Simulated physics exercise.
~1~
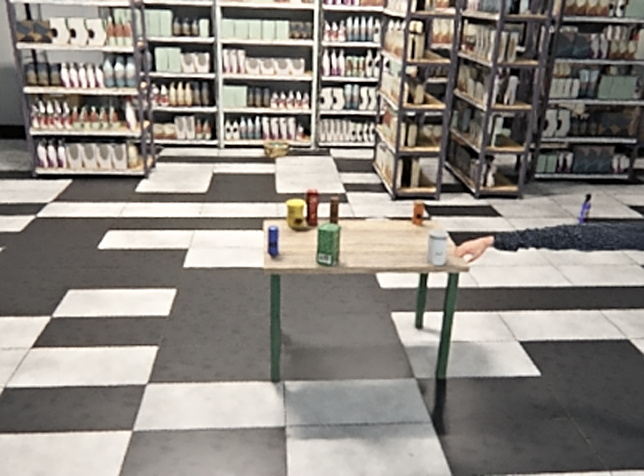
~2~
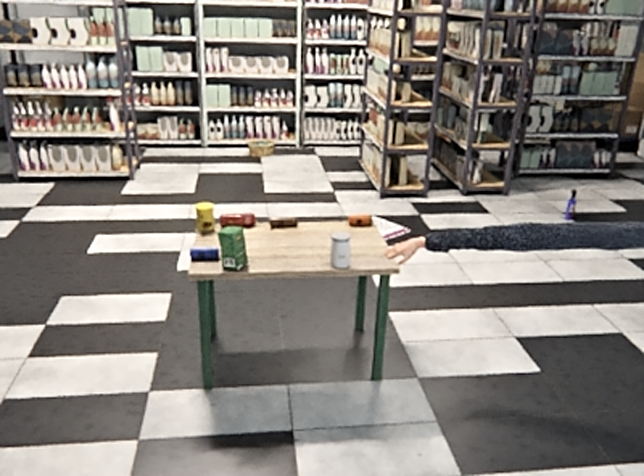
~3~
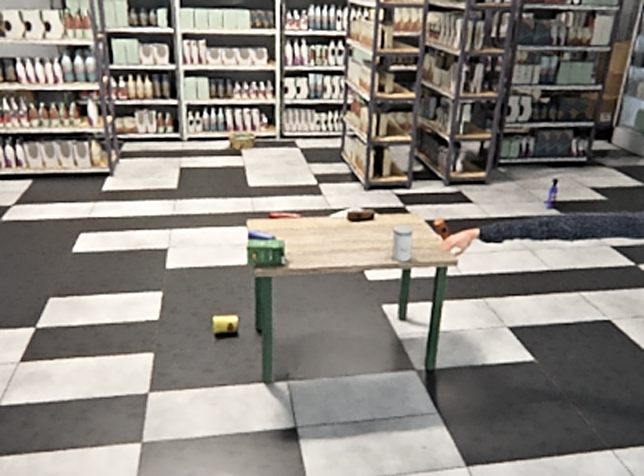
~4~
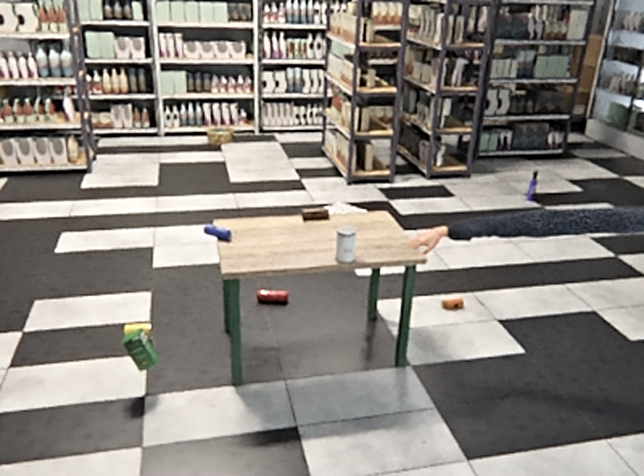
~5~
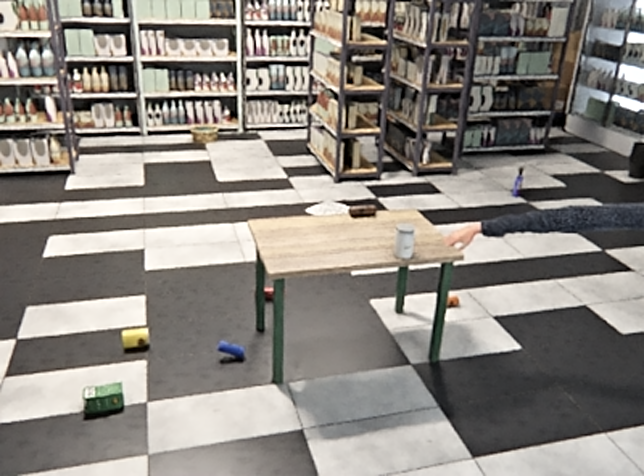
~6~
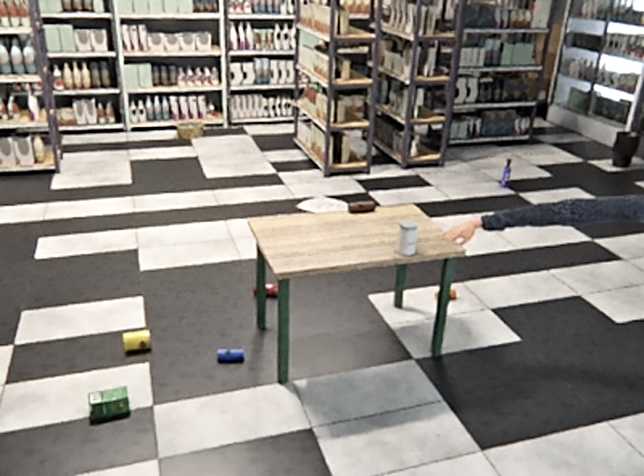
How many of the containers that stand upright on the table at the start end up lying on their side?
Six of them end up on their side, which are the green carton, yellow tin, red can and the blue, orange and brown shakers.
